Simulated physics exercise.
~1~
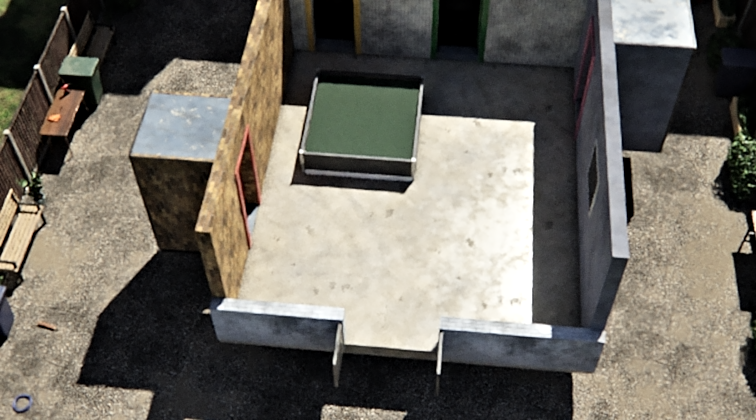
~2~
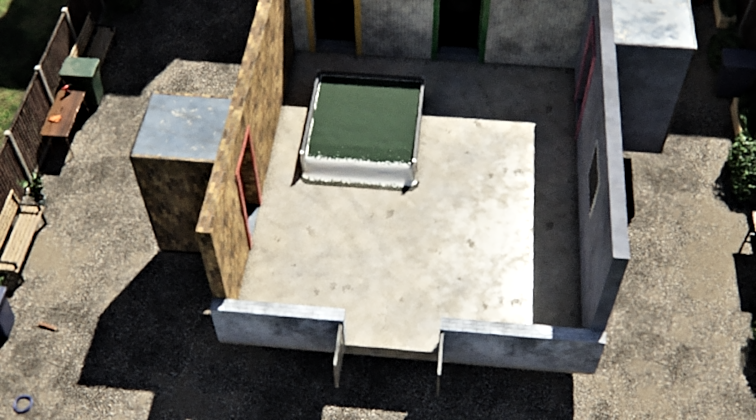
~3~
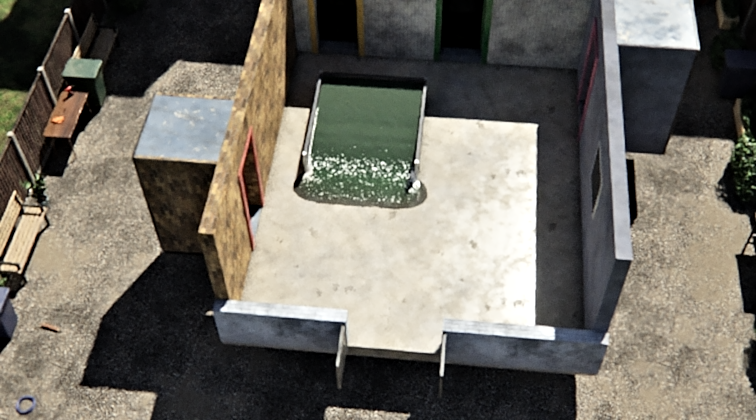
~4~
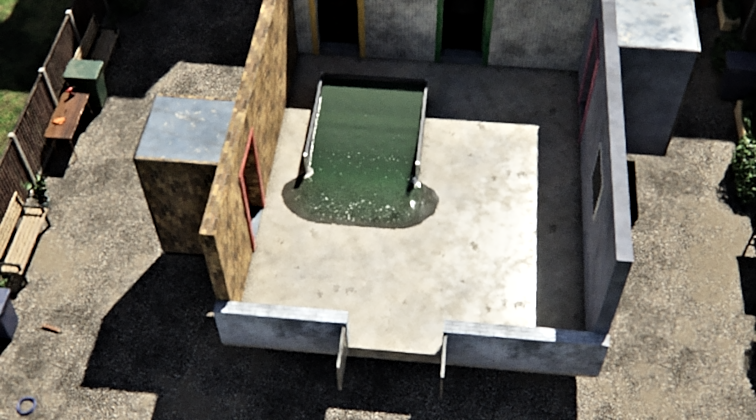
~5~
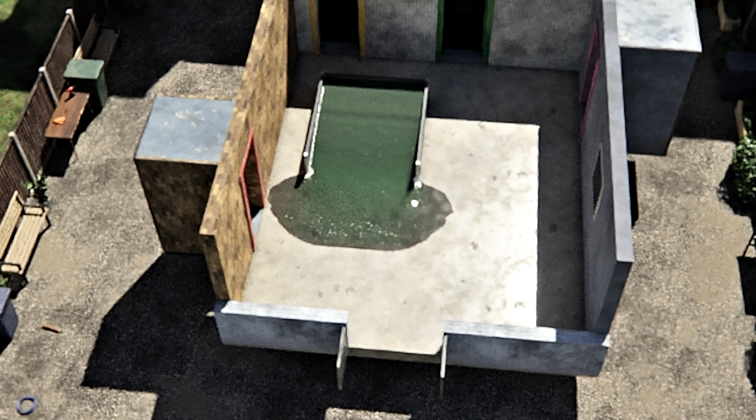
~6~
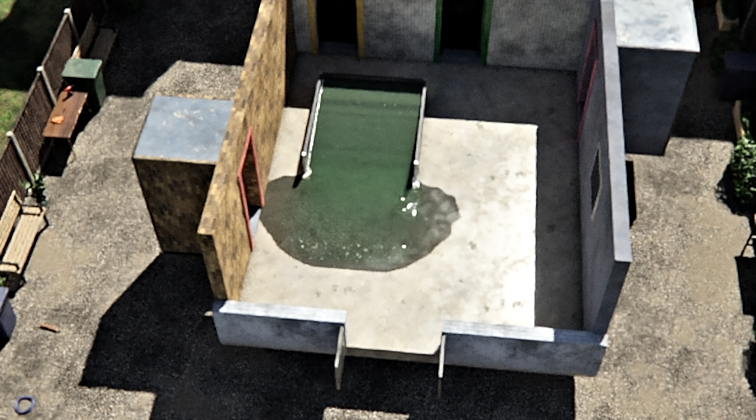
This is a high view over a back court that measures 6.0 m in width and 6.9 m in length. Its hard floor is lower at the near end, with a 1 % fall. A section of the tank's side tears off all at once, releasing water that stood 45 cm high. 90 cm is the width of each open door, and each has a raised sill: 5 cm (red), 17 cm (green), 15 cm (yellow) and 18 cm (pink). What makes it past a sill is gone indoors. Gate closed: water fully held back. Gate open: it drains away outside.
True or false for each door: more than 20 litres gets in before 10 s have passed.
Red door true, green door false, yellow door false, pink door false.
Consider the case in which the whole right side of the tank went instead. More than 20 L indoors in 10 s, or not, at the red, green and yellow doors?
Red: Within the limit; green: Within the limit; yellow: Within the limit.
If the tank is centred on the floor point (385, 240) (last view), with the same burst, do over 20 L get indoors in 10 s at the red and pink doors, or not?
Relative to the limit, red is within it and pink is within it.
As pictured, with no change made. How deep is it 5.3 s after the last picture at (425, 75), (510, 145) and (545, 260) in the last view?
Around 0 cm, 0 cm and 4 cm.
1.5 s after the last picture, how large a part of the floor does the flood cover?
40 %.
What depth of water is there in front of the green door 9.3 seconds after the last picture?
0.0 cm or so.
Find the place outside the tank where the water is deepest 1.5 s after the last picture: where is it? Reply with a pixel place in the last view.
Spot: Approx. (246, 325).
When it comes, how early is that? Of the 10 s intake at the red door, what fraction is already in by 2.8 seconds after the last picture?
30 per cent, roughly.
Then, 0.7 s after the last picture water covers 35 % of the floor and is deepest (20 cm) near (327, 332); red door 8 cm at the sill, 0 L in, green door not reached, yellow door not reached, pink door not reached.
Then, 1.5 s after the last picture water covers 40 % of the floor and is deepest (33 cm) near (246, 325); red door 9 cm at the sill, 7 L in, green door not reached, yellow door not reached, pink door not reached.
Then, 2.8 s after the last picture water covers 45 % of the floor and is deepest (24 cm) near (246, 325); red door 7 cm at the sill, 20 L in, green door not reached, yellow door not reached, pink door not reached.
Then, 5.3 s after the last picture water covers 50 % of the floor and is deepest (17 cm) near (579, 354); red door 9 cm at the sill, 52 L in, green door not reached, yellow door not reached, pink door not reached.
Then, 9.3 s after the last picture water covers 85 % of the floor and is deepest (9 cm) near (462, 344); red door 4 cm at the sill, 66 L in, green door not reached, yellow door 2 cm at the sill, 0 L in, pink door 3 cm at the sill, 0 L in.
